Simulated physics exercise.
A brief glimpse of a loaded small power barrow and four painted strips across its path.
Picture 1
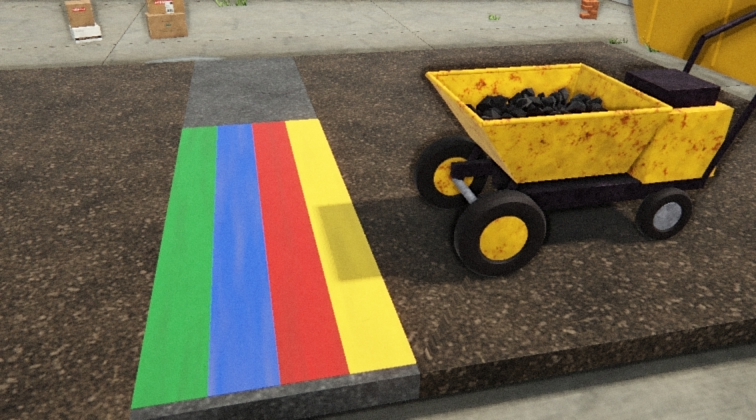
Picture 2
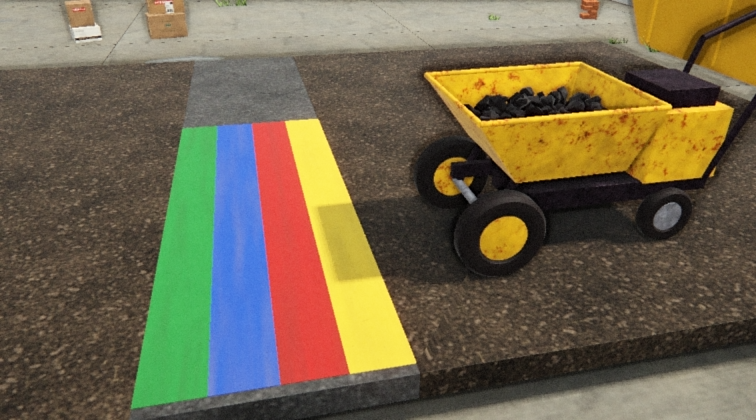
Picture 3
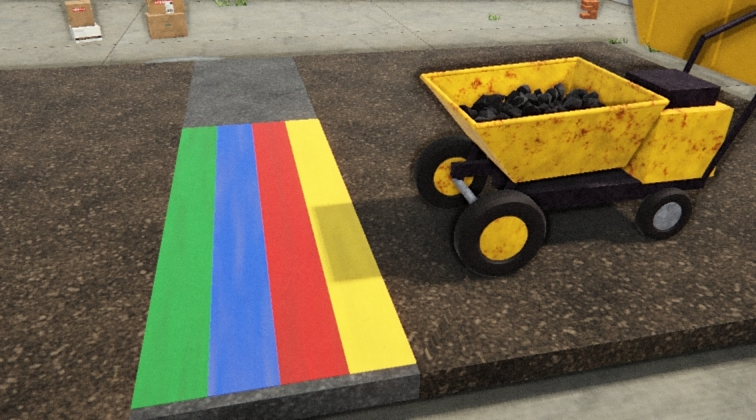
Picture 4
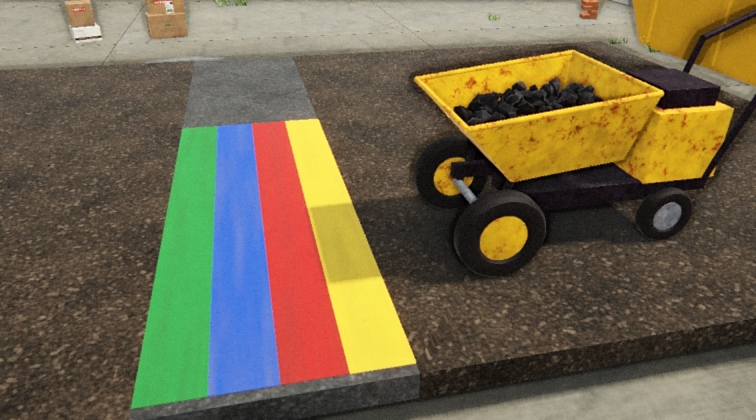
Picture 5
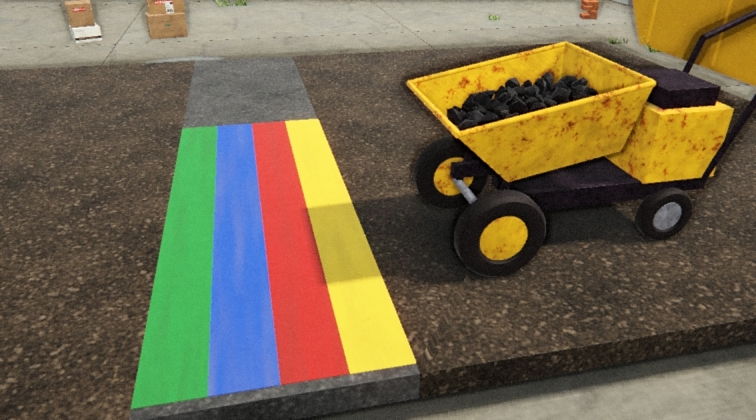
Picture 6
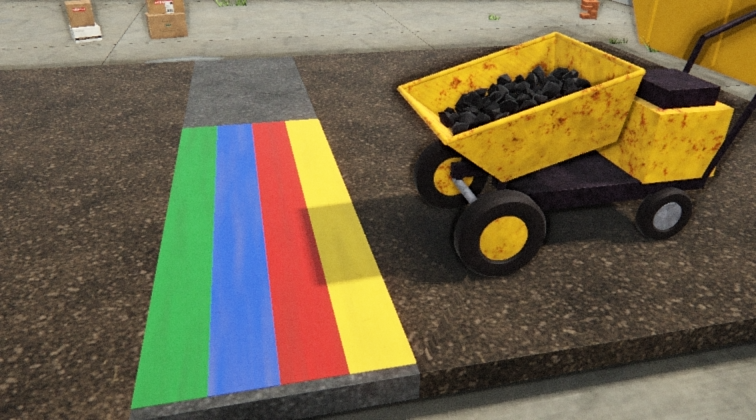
In the video, a small yellow power barrow loaded with black lumps stands to the right of green, blue, red and yellow strips; its skip starts level, then gradually tilts toward the left while the wheels stay still.
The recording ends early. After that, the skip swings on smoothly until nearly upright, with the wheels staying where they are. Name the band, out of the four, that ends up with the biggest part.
The yellow band.
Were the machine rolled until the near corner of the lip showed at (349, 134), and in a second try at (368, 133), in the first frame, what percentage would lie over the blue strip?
The first position yields around 40 per cent; the second yields around 50 per cent.
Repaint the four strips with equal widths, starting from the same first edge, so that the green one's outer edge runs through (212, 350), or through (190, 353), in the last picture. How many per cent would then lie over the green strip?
First 10 in a hundred, then 0 in a hundred.
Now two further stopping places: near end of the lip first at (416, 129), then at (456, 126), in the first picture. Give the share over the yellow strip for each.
The shares come out close to 0 and 30 per cent, in that order.
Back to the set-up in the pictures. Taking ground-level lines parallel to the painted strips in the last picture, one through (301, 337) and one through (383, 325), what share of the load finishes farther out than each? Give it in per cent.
Respectively 20 and 80 percent.
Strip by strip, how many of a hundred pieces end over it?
The yellow strip gets close to 45, the red strip close to 35, the blue strip close to 10 and the green strip close to 0.
Shortly afterwards, skip tipped steeply; the whole lot in the skip.
Next, skip tipped steeply; all but a few in the skip; a little over the yellow strip; only a few over the red strip.
Some moments later, skip tipped right over; near a third in the skip; near a third over the yellow strip; near a quarter over the red strip; a little over the blue strip; only a few over the green strip; only a few off the paint.
In the end, skip tipped right over; only a few in the skip; near half over the yellow strip; near a third over the red strip; a little over the blue strip; only a few over the green strip; a little off the paint.
